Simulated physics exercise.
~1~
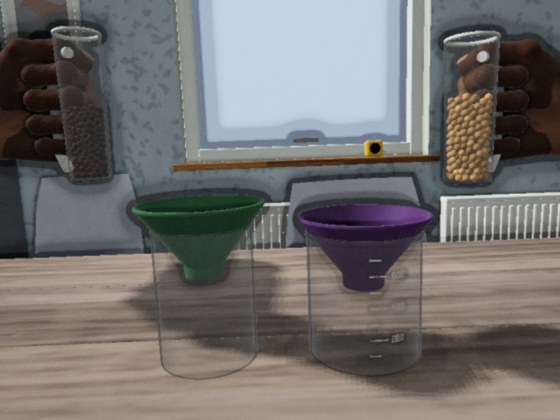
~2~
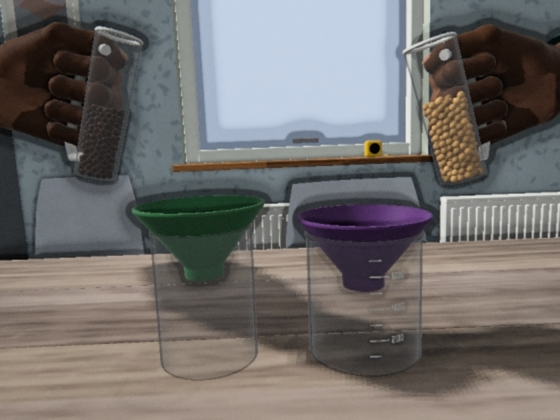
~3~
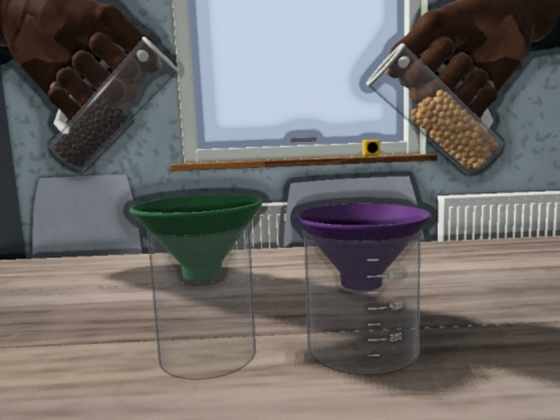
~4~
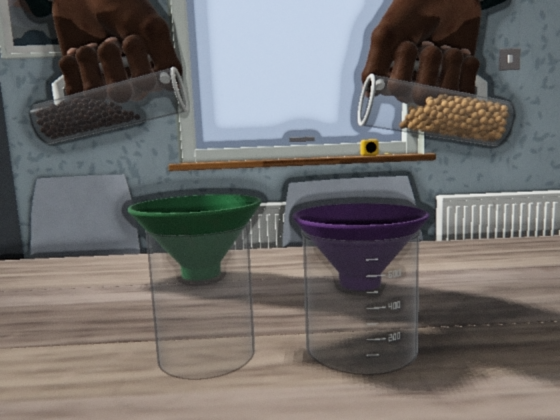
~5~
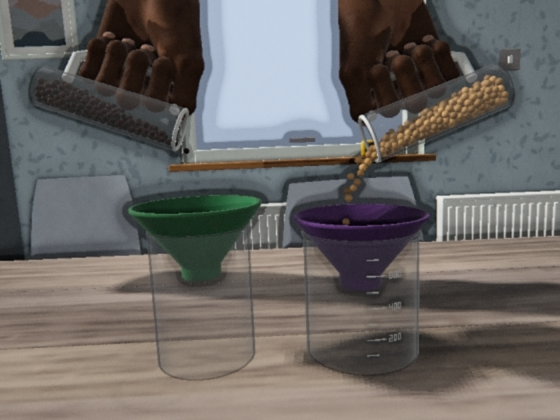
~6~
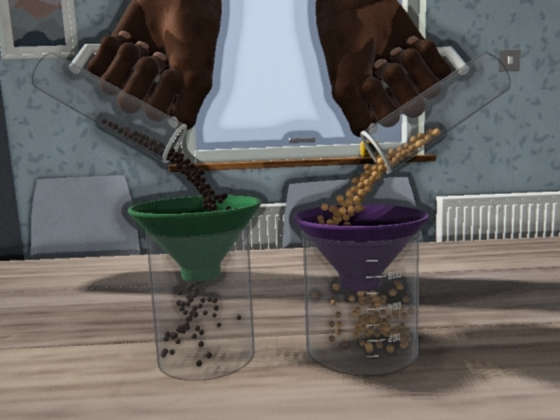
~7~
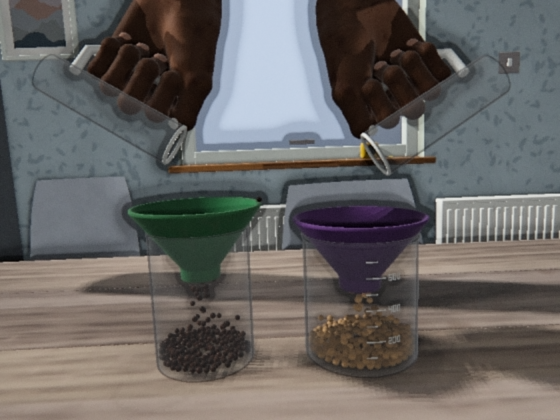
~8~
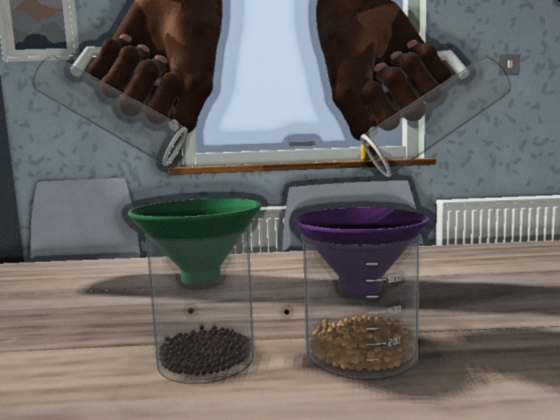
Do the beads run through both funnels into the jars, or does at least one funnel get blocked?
The beads run through both funnels, and the dark ones on the left and the tan ones on the right end up piled at the bottom of the jars, apart from a couple of stray dark ones outside.
